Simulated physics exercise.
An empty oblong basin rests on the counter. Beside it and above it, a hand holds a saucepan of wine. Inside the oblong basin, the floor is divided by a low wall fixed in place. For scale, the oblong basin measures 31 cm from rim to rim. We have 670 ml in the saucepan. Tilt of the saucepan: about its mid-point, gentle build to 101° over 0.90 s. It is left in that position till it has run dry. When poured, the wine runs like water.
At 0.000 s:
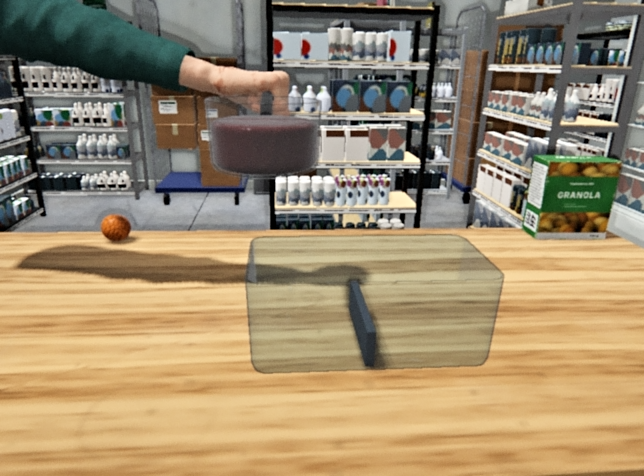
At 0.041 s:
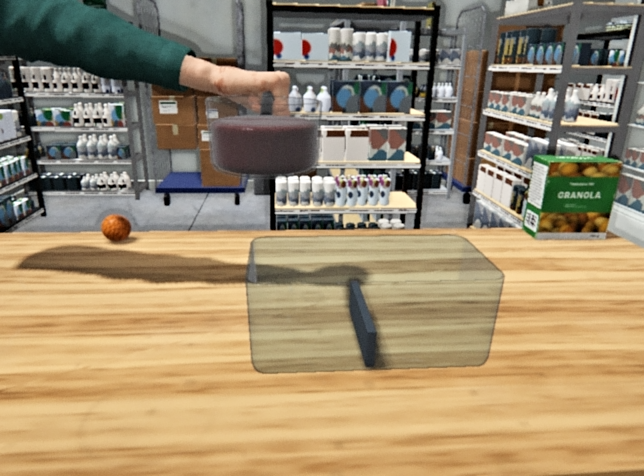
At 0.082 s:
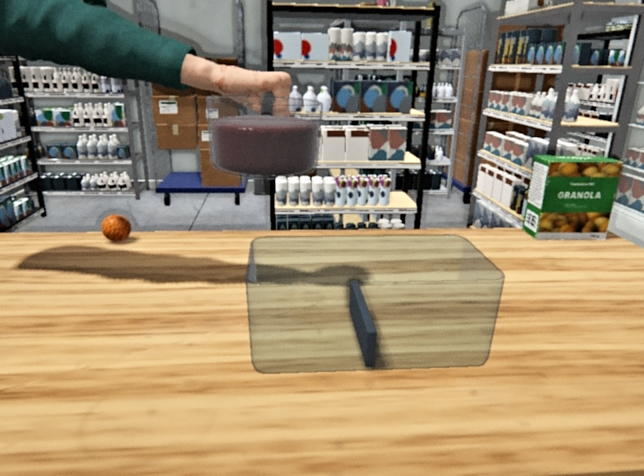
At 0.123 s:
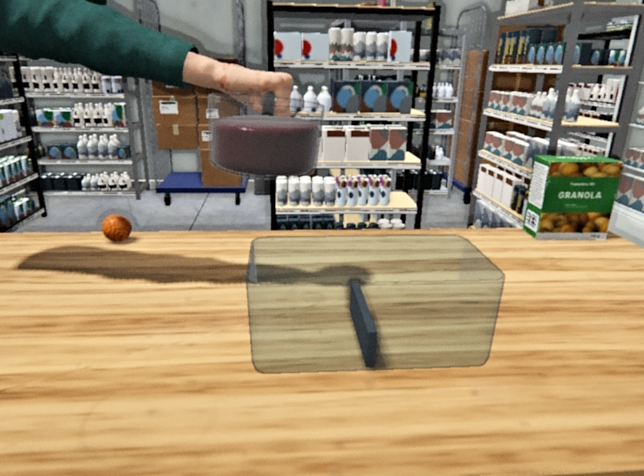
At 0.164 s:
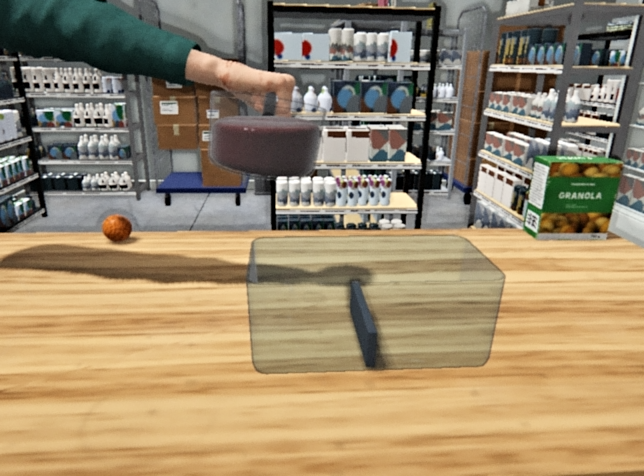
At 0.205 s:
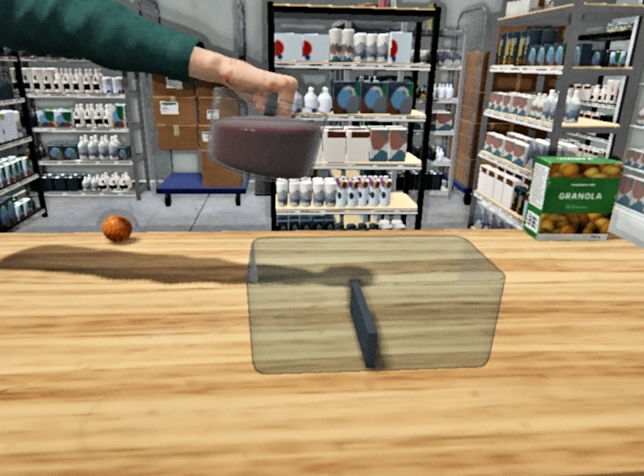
In a storeroom lined with stocked shelves, a hand in a green sleeve holds a transparent pan of dark reddish liquid above an empty clear basin on a wooden counter, then gradually tilts it slightly down to the right.
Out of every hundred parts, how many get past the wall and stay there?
About 58 out of 100.
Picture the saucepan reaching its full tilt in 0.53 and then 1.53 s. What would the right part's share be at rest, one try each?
In turn about 40 and 65 per cent.
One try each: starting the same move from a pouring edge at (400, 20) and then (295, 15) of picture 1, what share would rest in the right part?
80 in a hundred, followed by 45 in a hundred.
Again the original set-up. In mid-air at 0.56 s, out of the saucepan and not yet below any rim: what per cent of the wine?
Share: Roughly 28 per cent.
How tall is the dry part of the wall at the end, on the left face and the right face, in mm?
Close to 40 mm left and close to 36 mm right.
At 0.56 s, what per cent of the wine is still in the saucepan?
Portion remaining: Approx. 68 per cent.
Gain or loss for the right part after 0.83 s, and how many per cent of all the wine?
The share moves up, by some 5 per cent.
By 0.56 s the tilt is 70° and 69 per cent is still to pour, 2 is left of the wall and 1 right of it.
By 0.83 s the tilt is 99° and 16 per cent is still to pour, 14 is left of the wall and 53 right of it.
By 1.10 s the tilt is 101° and 2 per cent is still to pour, 37 is left of the wall and 57 right of it.
By 1.40 s the tilt is 101° and 0 per cent is still to pour, 41 is left of the wall and 57 right of it.
At rest 42 per cent lies left of the wall, 58 right of it and 1 outside.
